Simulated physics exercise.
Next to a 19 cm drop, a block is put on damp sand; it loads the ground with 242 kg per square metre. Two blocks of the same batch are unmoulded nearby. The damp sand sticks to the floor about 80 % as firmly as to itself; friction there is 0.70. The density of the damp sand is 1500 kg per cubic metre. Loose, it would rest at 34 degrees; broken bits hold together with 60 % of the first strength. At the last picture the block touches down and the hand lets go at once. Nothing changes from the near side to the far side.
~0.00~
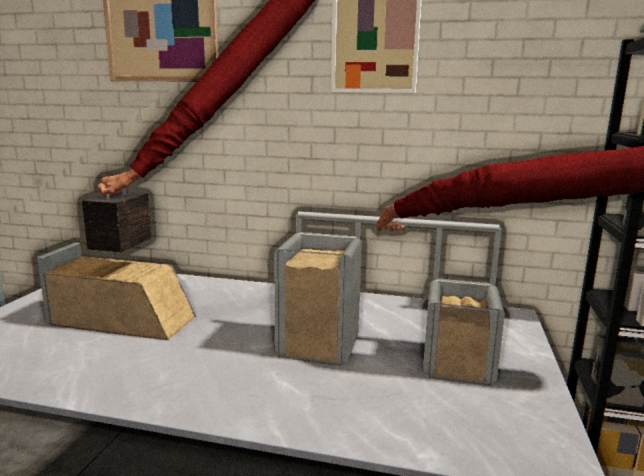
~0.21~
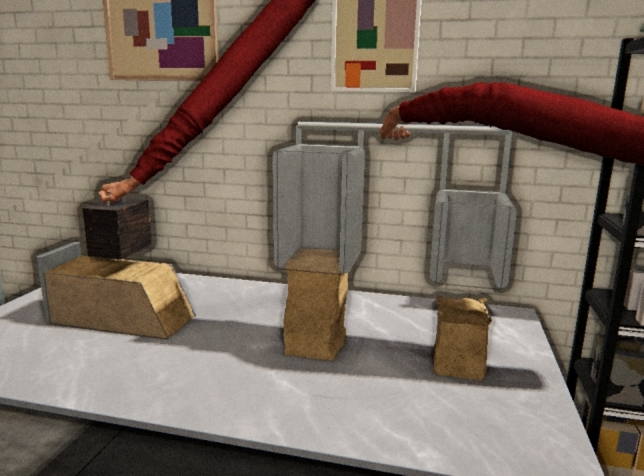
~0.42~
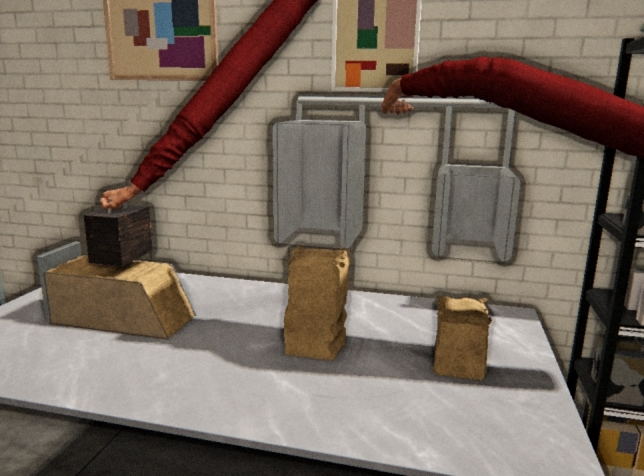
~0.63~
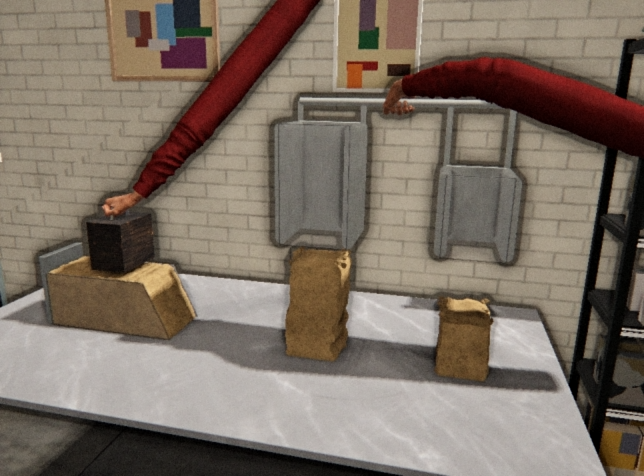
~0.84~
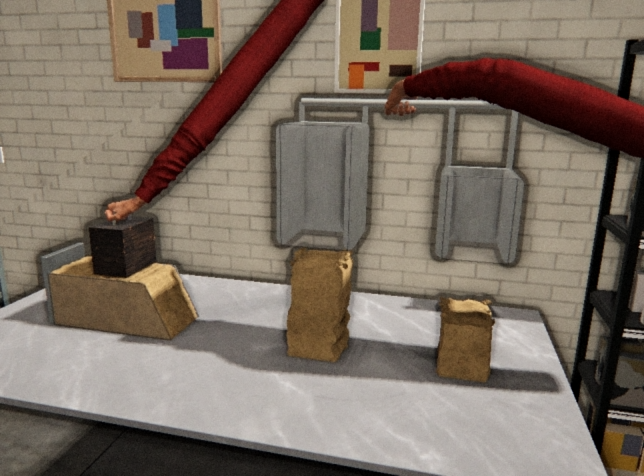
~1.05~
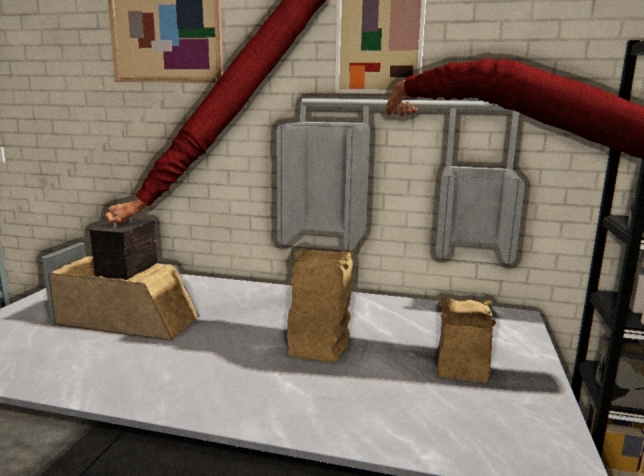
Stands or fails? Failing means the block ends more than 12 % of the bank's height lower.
Under that load the edge holds.
By 1.22 s, the block is down by 0 % of the bank's height and stands upright.
By 1.41 s, the block is down by 0 % of the bank's height and stands upright.
By 1.60 s, the block is down by 0 % of the bank's height and stands upright.
By 1.79 s, the block is down by 0 % of the bank's height and stands upright.
By 3.01 s, at the end, the block is down by 1 % of the bank's height and stands upright.
